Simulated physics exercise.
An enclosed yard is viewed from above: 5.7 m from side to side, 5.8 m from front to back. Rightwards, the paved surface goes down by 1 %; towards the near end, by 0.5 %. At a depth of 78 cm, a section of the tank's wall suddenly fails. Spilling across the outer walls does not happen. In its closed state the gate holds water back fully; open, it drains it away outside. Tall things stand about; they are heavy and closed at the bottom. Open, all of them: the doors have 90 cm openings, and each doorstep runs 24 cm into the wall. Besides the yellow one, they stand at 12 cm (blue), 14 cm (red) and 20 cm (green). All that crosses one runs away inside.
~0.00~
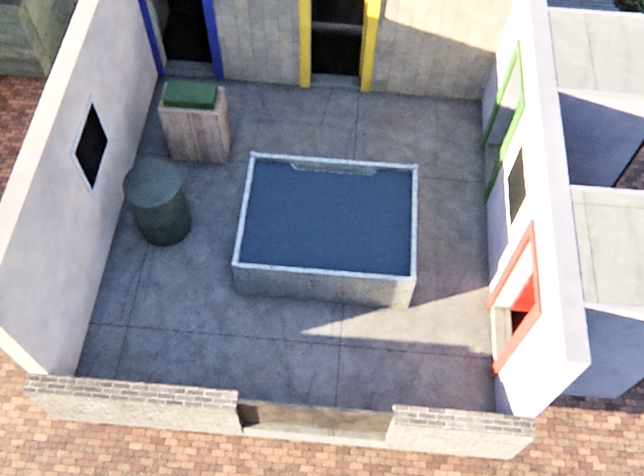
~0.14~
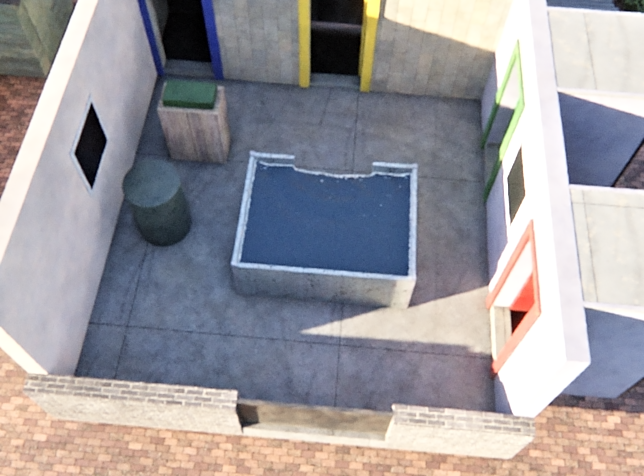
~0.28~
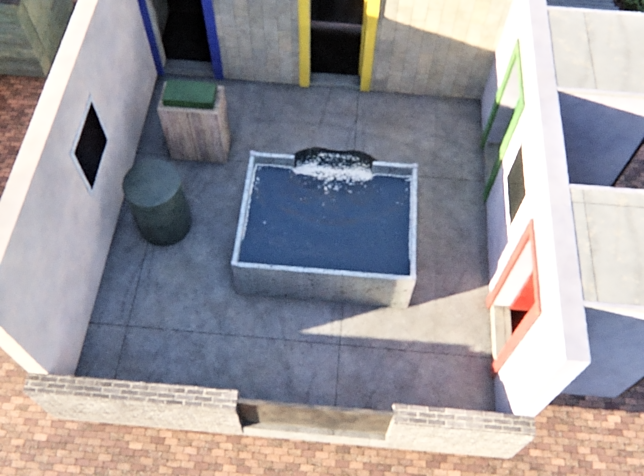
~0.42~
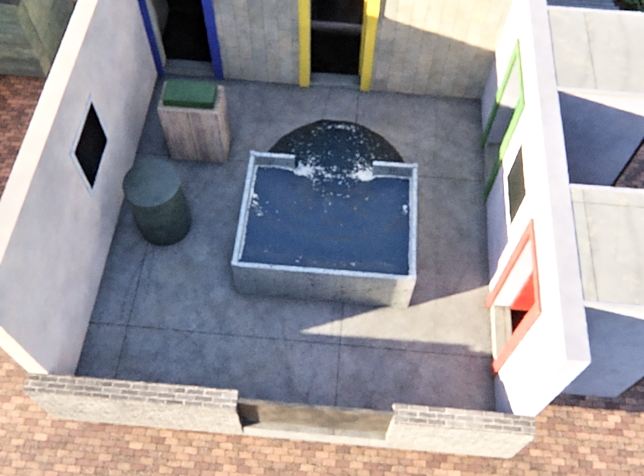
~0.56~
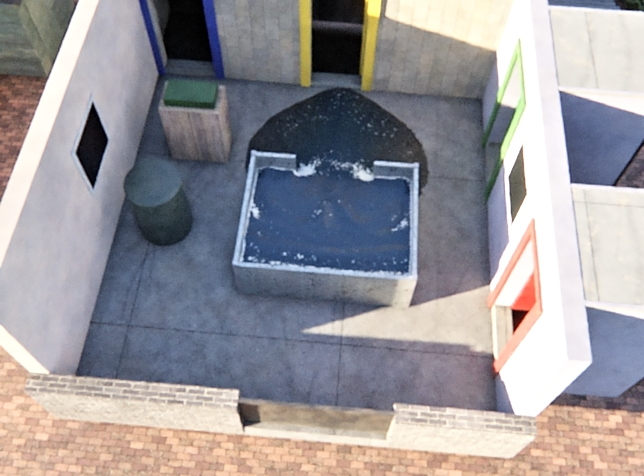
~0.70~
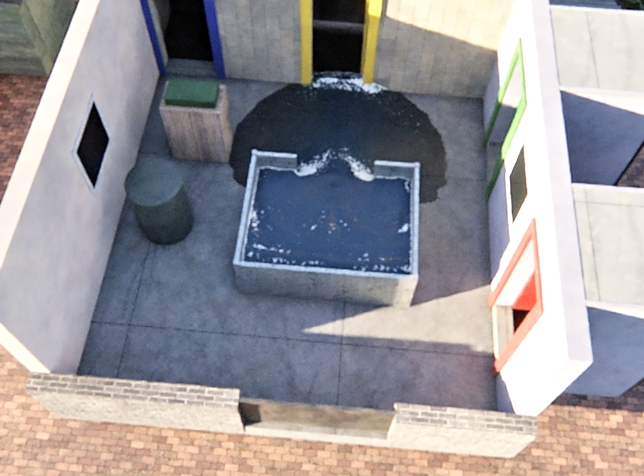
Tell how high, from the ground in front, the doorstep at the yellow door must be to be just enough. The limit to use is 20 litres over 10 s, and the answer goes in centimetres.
It must be about 38 cm high.
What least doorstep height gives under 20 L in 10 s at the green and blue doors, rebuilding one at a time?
You'd want about 9.5 centimetres at green and about 14.5 centimetres at blue.
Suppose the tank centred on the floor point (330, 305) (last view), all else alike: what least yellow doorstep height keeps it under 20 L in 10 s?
Near 29 cm.
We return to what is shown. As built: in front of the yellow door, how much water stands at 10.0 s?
Roughly 7.5 cm deep.
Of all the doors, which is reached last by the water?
Last: Red.
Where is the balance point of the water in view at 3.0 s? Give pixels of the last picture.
About (333, 183).
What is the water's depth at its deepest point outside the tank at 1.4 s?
About 38 cm.
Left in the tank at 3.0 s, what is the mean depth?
34 cm, roughly.
After 1.4 s water covers 30 % of the floor, deepest (38 cm) near (335, 181); 24 cm at the yellow door, 152 litres in over its 8 cm doorstep.
After 3.0 s water covers 50 % of the floor, deepest (30 cm) near (467, 98); 25 cm at the yellow door, 450 litres in over its 8 cm doorstep.
After 10.0 s water covers 100 % of the floor, deepest (15 cm) near (478, 123); 7 cm at the yellow door, 684 litres in over its 8 cm doorstep.
At the yellow door as built, the water arrived by 0.7 s and peaked near 31 cm at 2.4 s.
With a doorstep of 34.5 cm, 40 litres would have come in within the 10 s; with 47 cm, 0 litres. So under 20 litres takes about 38 cm.
